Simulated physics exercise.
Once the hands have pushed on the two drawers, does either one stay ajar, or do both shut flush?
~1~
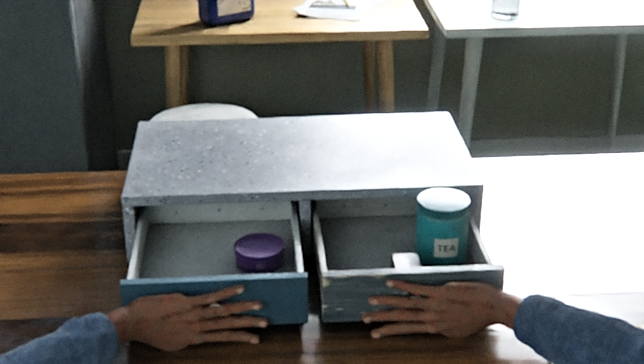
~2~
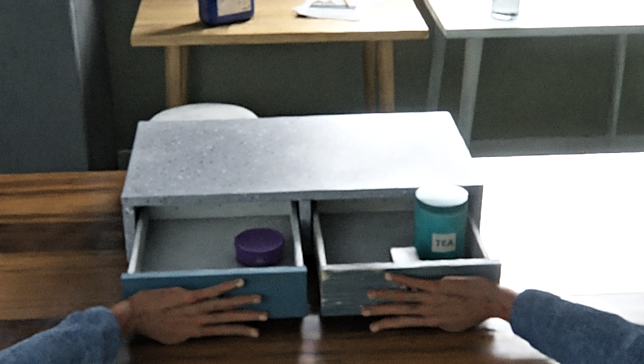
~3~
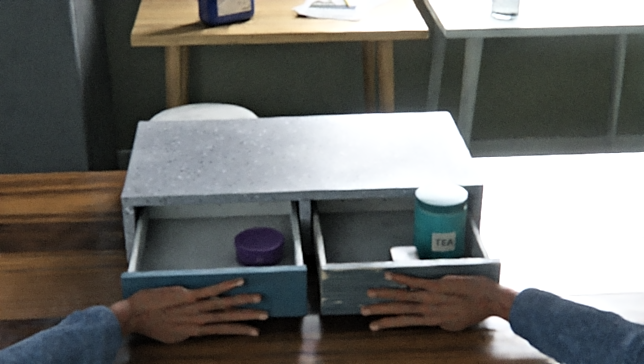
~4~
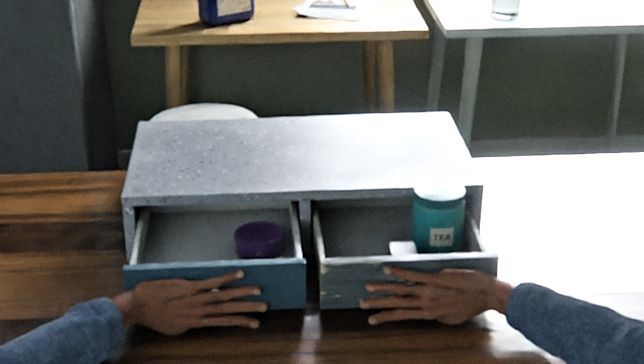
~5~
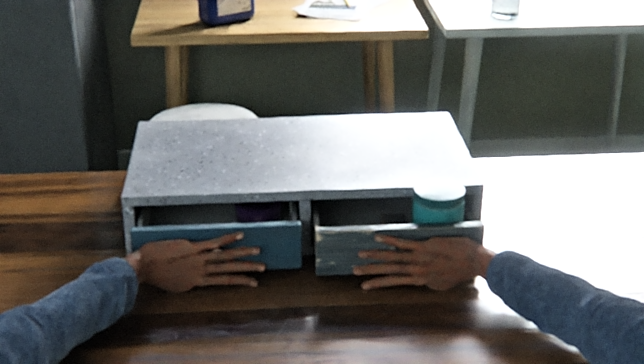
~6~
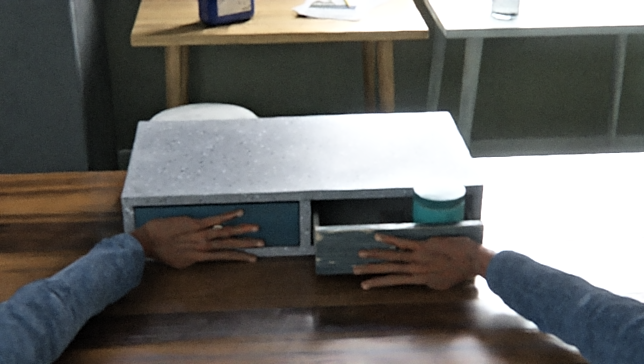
One stays ajar. The left drawer shuts flush, while the right drawer, with the tall turquoise jar in it, stays partly open.
